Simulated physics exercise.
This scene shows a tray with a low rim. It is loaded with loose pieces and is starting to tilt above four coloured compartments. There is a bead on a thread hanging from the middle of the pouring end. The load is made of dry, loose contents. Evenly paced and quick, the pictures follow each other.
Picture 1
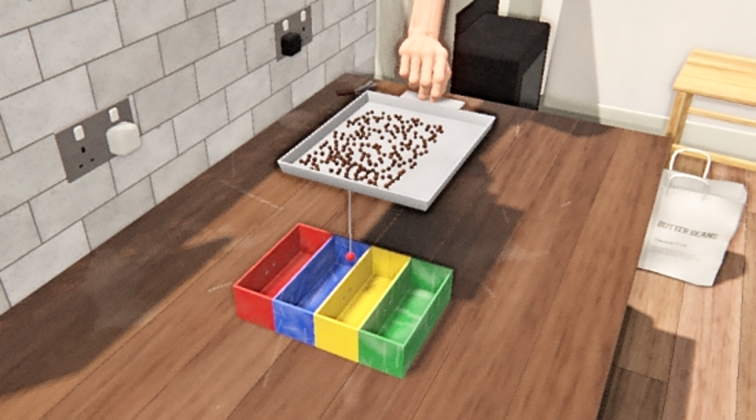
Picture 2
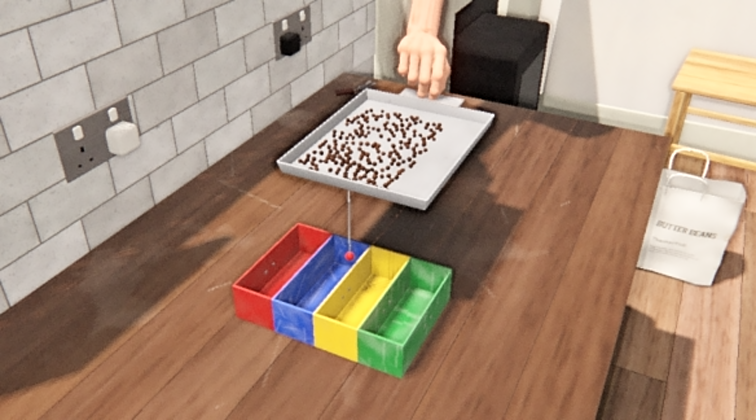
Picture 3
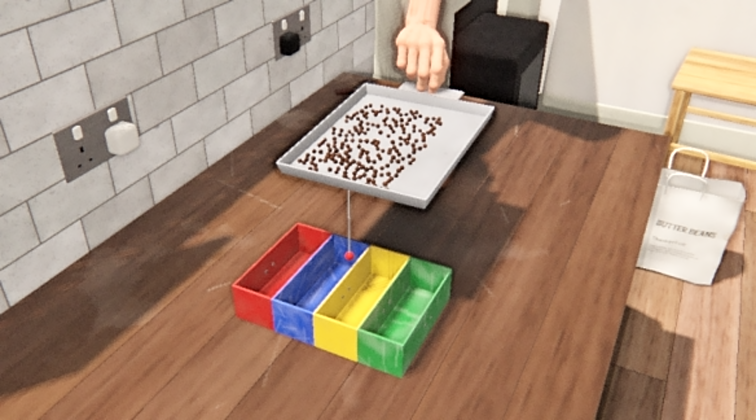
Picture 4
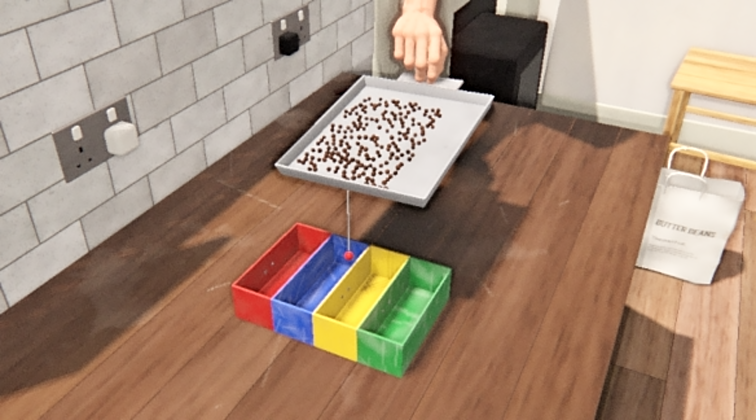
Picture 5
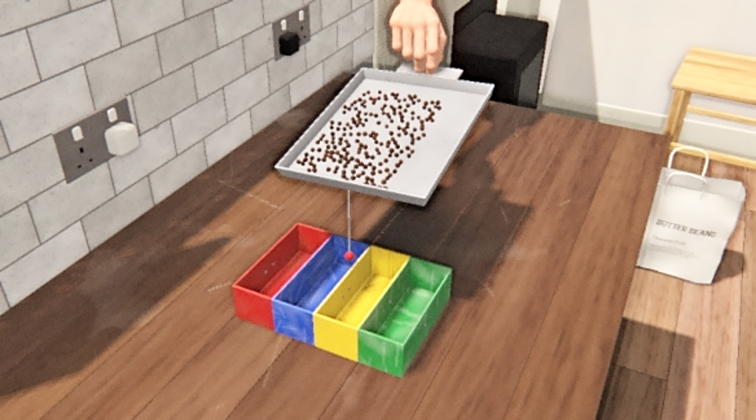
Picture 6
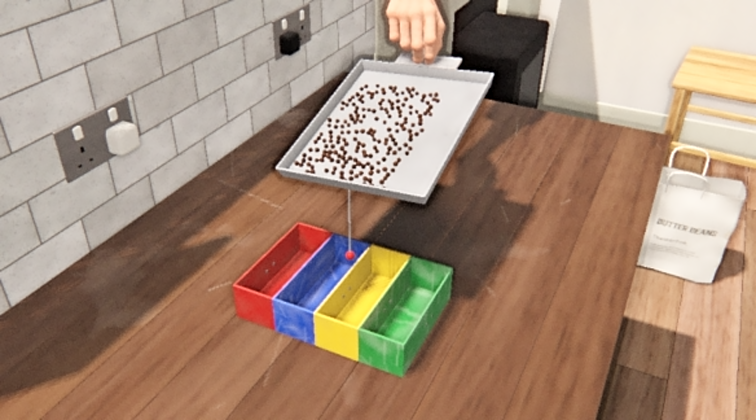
Hand gradually tilting a shallow metal tray of small brown berries above red, blue, yellow and green compartments on a wooden worktop.
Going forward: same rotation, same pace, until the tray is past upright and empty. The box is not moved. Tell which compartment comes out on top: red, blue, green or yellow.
It is red that comes out on top.
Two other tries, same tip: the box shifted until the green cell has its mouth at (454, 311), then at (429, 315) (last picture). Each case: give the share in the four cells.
Roughly 20 per cent, then roughly 40 per cent.
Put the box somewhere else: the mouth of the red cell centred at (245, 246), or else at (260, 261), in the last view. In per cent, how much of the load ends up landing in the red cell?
Trial 1 around 0 percent, trial 2 around 50 percent.
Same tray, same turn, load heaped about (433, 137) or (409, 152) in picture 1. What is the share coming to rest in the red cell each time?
60 and 50 per cent.
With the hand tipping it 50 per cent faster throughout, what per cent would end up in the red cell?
That comes to about 80 in every hundred.
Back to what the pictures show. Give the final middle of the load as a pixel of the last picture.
Near (284, 293).
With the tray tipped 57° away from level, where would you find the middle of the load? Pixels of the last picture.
Check around (317, 165) in the last picture.
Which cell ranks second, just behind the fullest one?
Runner-up: The blue one.
Shortly afterwards, tray tipped steeply; all but a few on the tray; only a few in the red cell; only a few in the blue cell; a little falling or outside the box.
Next, tray tipped right over; near a third on the tray; near a quarter in the red cell; a little in the blue cell; near a third falling or outside the box.
Some moments later, tray tipped past a quarter turn; the bulk in the red cell; near a quarter in the blue cell; a little falling or outside the box.
In the end, tray tipped past a quarter turn; the bulk in the red cell; near a quarter in the blue cell; none at all in the green cell; none at all in the yellow cell; a little outside the box.
